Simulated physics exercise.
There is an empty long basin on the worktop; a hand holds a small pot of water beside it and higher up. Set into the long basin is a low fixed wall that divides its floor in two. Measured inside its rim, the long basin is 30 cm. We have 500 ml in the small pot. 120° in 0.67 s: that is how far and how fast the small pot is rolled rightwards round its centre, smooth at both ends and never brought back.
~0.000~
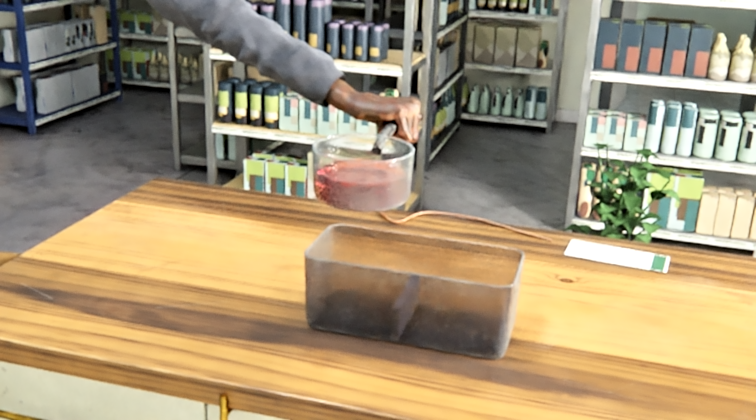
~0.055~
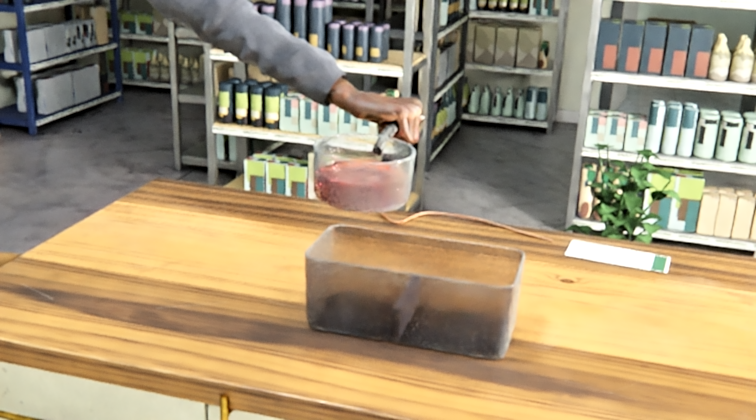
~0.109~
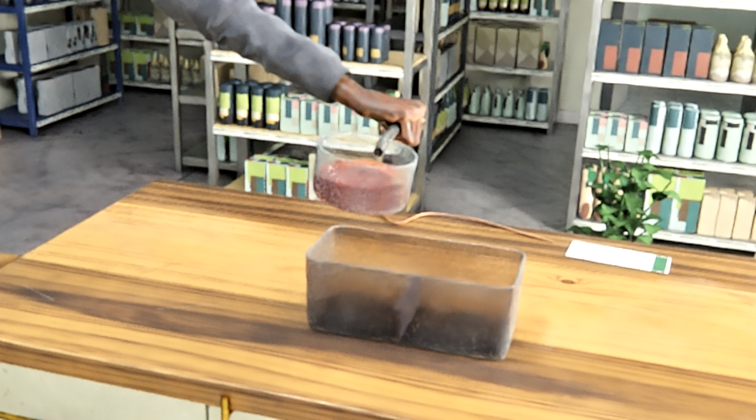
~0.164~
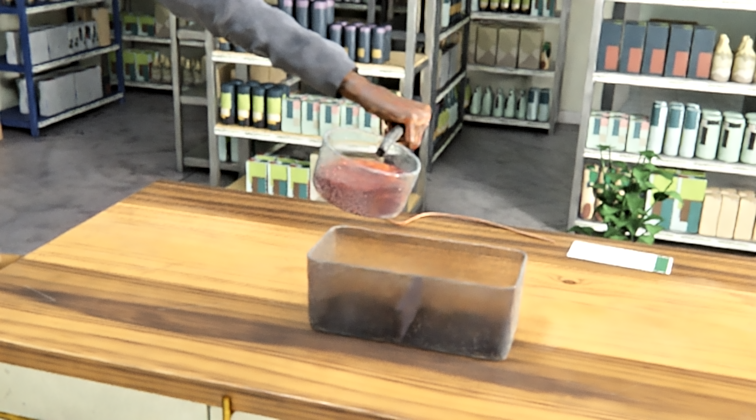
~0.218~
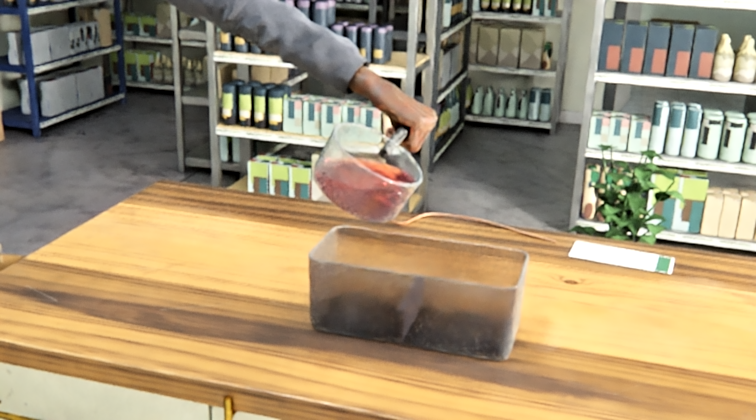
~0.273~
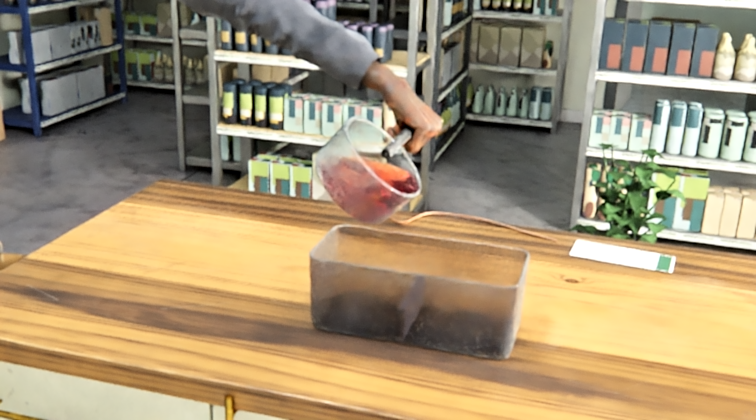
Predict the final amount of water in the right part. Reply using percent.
The right part ends with roughly 63 per cent.
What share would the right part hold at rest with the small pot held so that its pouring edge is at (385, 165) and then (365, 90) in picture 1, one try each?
The first try gives around 20 percent, the second around 10 percent.
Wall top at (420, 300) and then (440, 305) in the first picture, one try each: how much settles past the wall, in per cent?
The first try gives 45 percent and the second 15 percent.
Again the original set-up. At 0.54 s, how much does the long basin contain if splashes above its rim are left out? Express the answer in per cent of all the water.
58 %, more or less.
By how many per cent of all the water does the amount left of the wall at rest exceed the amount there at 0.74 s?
I'd put it at some 7 percent.
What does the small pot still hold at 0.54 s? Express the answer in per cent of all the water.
Around 18 in a hundred.
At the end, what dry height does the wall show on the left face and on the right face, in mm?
About 40 mm left, about 34 mm right.
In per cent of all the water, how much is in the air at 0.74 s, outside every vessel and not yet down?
6 in a hundred, give or take.
After 0.54 s the tilt is 110° and 18 per cent is still to pour, 6 is left of the wall and 53 right of it.
After 0.74 s the tilt is 120° and 2 per cent is still to pour, 29 is left of the wall and 63 right of it.
After 0.95 s the tilt is 120° and 0 per cent is still to pour, 36 is left of the wall and 63 right of it.
After 1.17 s the tilt is 120° and 0 per cent is still to pour, 36 is left of the wall and 63 right of it.
In the end 36 per cent lies left of the wall, 63 right of it and 1 outside.
